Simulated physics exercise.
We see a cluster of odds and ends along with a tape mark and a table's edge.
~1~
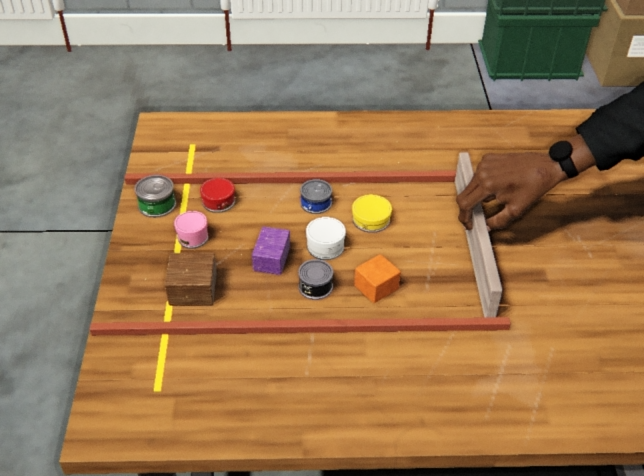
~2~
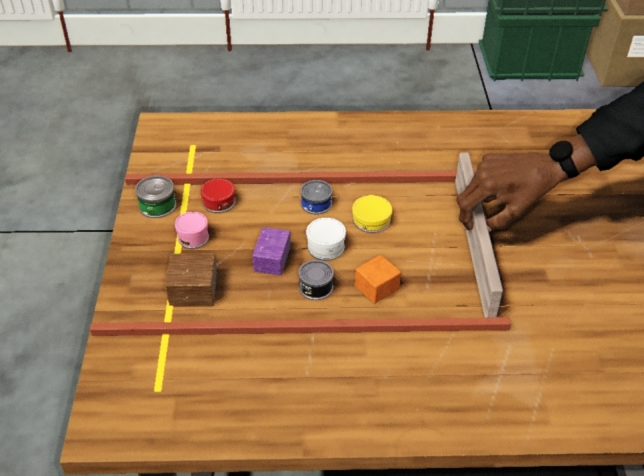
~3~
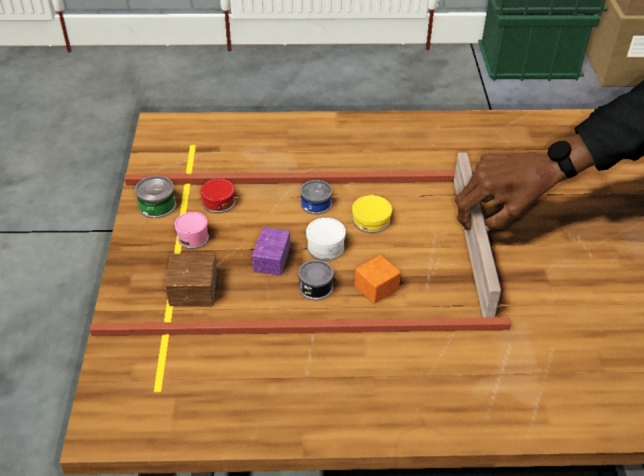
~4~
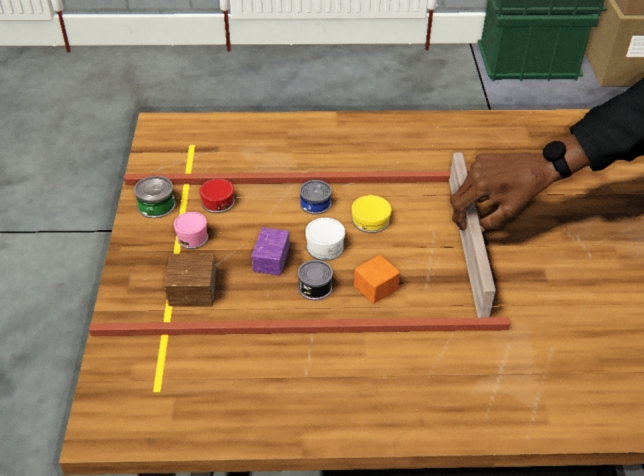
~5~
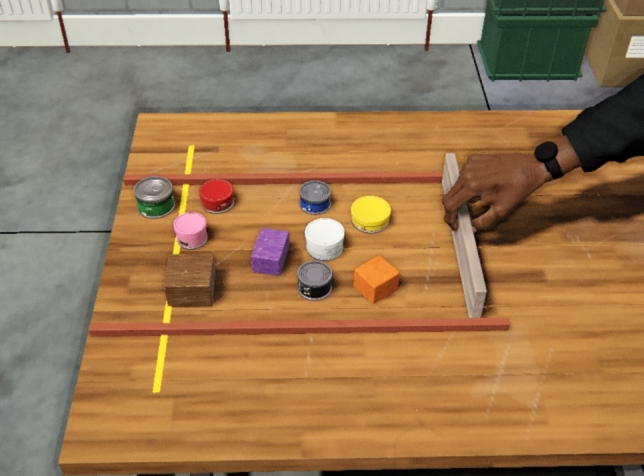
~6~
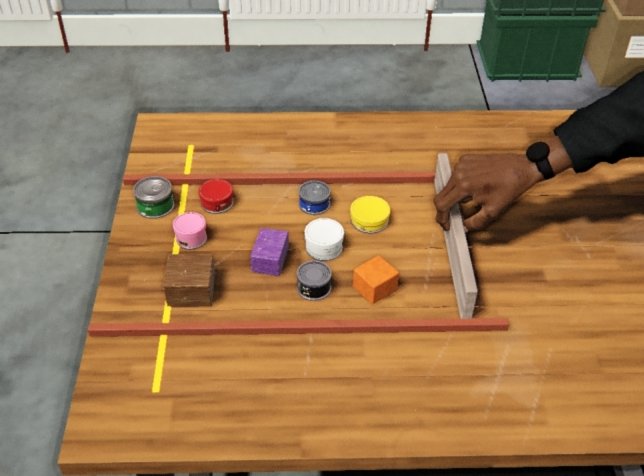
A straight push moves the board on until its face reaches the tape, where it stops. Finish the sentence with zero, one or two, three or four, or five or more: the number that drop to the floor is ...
The number that drop to the floor is one or two.
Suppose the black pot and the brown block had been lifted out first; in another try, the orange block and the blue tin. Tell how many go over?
That gives 1 in the first case, then 0 in the second.
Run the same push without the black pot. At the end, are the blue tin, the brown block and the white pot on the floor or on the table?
Blue tin still up, brown block still up, white pot still up.
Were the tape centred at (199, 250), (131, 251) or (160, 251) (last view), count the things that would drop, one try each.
It would be 0, 6 and 2.
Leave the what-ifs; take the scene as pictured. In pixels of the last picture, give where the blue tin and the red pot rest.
You'll find the blue tin at roughly (168, 193) and the red pot at roughly (135, 199).
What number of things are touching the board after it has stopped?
In contact: 4.
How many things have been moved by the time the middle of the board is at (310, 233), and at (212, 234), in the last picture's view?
Counts: 6, 10.
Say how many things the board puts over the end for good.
2 in total.
Soon after, none off yet; green pot at rest near (154, 197); pink pot at rest near (190, 231); brown block at rest near (190, 280).
Then, none off yet; green pot moving near (145, 198); pink pot moved a little near (177, 230); brown block moved about its own width near (131, 283).
By the end, the number that fall off is one or two; fallen, brown block and green pot.
